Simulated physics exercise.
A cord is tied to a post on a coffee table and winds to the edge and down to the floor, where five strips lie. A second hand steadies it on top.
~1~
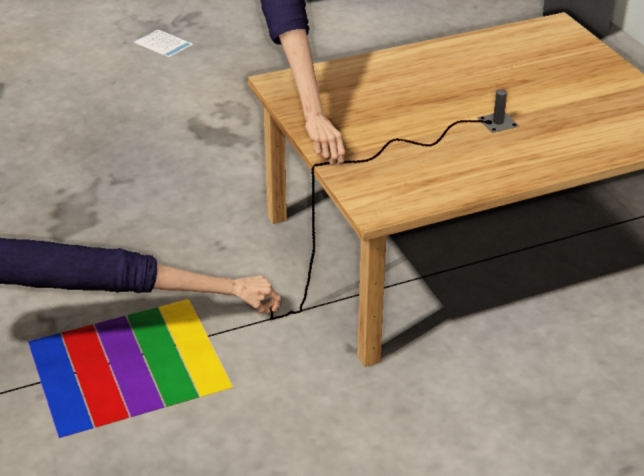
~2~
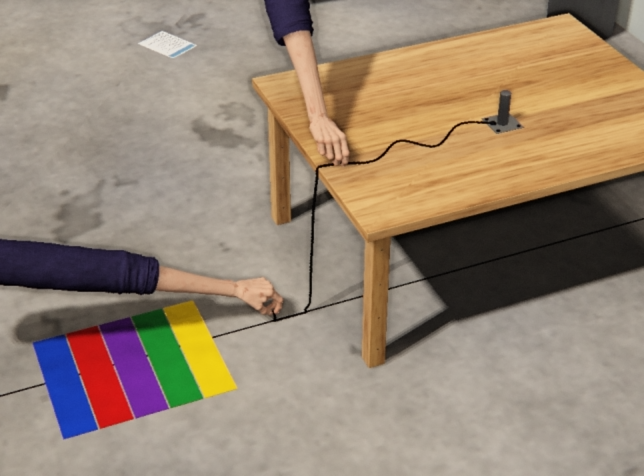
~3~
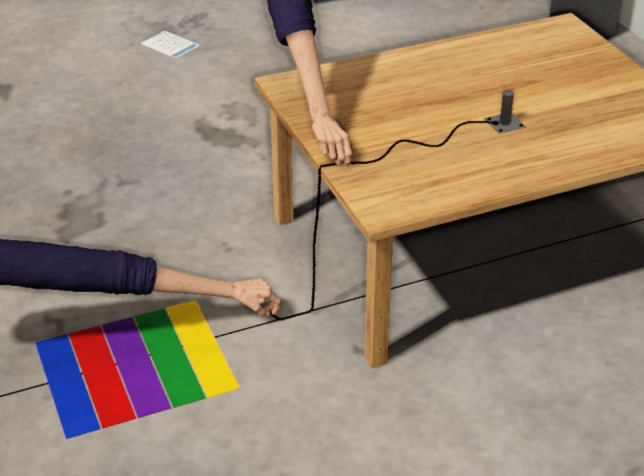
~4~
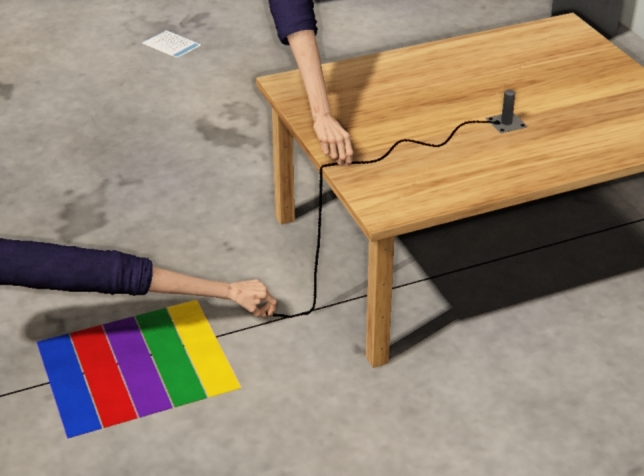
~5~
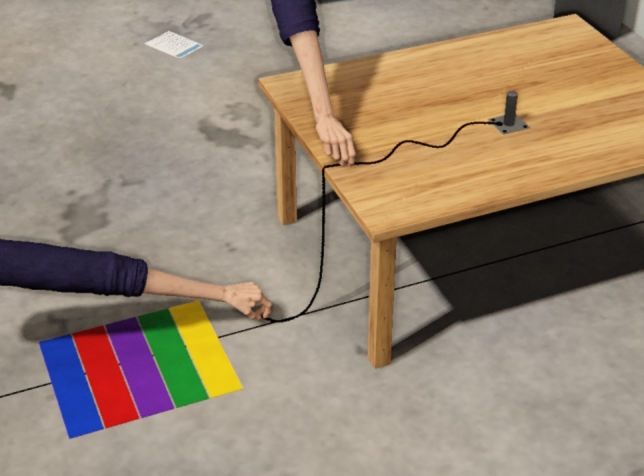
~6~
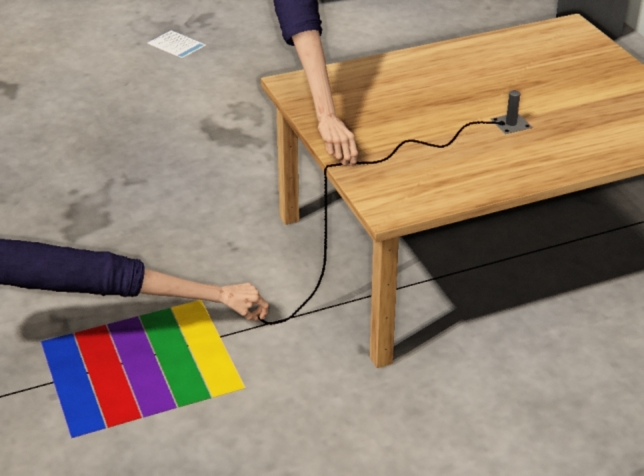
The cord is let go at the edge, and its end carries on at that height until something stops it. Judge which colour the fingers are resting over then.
The purple strip.
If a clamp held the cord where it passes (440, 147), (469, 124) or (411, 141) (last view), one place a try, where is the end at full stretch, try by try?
It would sit near (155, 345) the first time, (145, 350) the second and (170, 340) the third.
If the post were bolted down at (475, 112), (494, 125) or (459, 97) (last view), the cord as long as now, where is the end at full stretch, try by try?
Going through the tries, you get (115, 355), then (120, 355), then (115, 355).
Soon after, end near (192, 335); over yellow.
Then, end near (159, 344); over green.
At full stretch, end near (140, 349); over purple. The purple one.
